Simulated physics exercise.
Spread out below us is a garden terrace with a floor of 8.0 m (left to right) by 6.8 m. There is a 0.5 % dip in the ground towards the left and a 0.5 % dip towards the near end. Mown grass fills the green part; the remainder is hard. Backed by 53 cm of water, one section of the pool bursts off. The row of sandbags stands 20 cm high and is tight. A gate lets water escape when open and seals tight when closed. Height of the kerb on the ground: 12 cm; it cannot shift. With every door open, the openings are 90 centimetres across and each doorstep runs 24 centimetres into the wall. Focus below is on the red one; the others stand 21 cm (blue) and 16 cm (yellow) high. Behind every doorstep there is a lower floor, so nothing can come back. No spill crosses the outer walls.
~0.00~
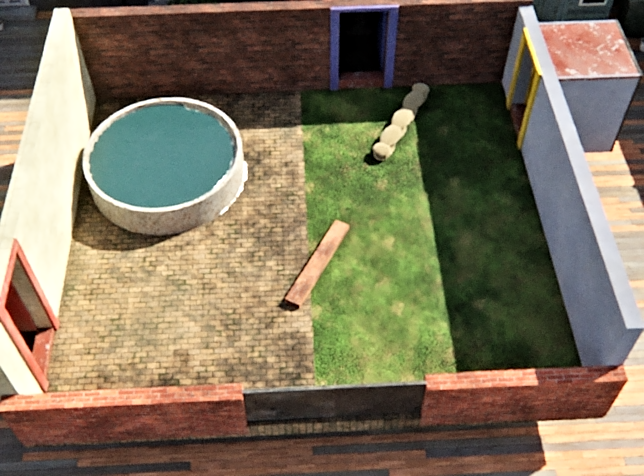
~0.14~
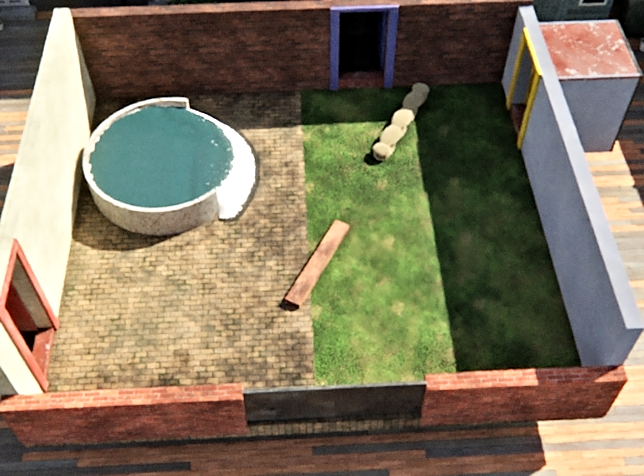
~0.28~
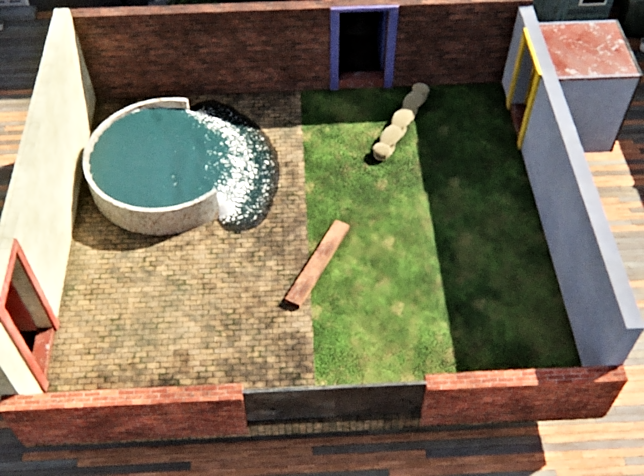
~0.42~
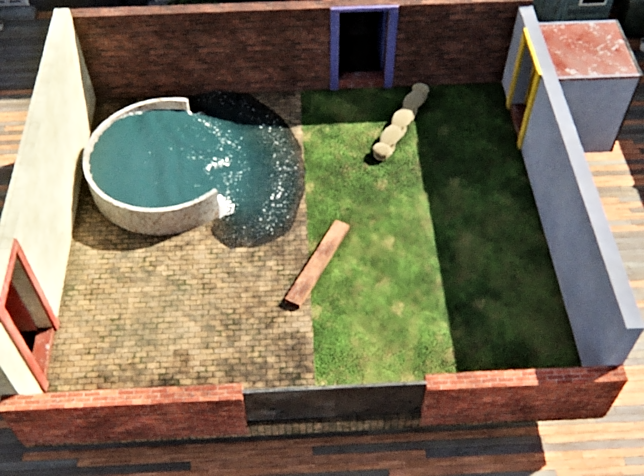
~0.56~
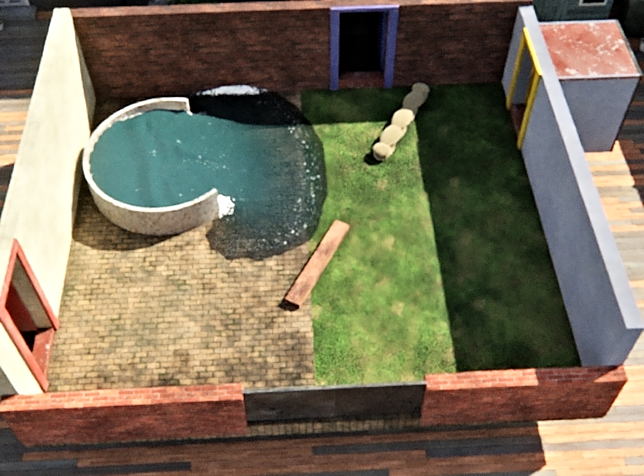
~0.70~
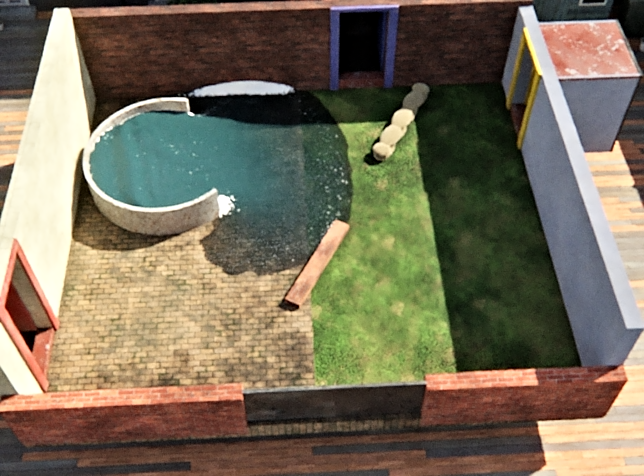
Water in the round pool at the left of a walled garden terrace bursts through the right side of its rim in a white, foaming rush. It fans out rightward across the paving as a dark, glittering sheet, then spreads over the grass's edge and reaches the upper end of the wooden plank.
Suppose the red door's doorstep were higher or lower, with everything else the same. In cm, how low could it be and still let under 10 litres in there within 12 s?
I would say 7 cm.
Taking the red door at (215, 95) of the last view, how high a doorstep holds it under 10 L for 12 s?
Minimum: About 18 cm.
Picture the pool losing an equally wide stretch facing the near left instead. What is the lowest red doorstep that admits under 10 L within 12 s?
Minimum height: Approx. 23 cm.
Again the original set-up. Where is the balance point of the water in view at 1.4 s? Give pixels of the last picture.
Around (217, 167).
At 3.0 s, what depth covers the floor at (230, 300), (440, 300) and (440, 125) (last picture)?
In that order: 2, 0 and 3 cm.
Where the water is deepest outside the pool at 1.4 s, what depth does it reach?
It gets to close to 23 centimetres there.
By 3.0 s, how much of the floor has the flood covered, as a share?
Wet share: Near 50 %.
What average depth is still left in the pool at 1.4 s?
On average, around 31 cm.
After 1.4 s water covers 25 % of the floor, deepest (23 cm) near (235, 97); it has not reached the red door.
After 3.0 s water covers 50 % of the floor, deepest (36 cm) near (410, 96); it has not reached the red door.
After 12.0 s water covers 95 % of the floor, deepest (10 cm) near (206, 337); 9 cm at the red door, 0 litres in over its 11 cm doorstep.
At the red door as built, the water arrived by 6.3 s and peaked near 10 cm at 8.8 s.
Run again over the same 12 s with other heights there, 17 litres in over 6 cm, 4 litres over 8 cm. The limit of 10 litres is kept from about 7 cm up.
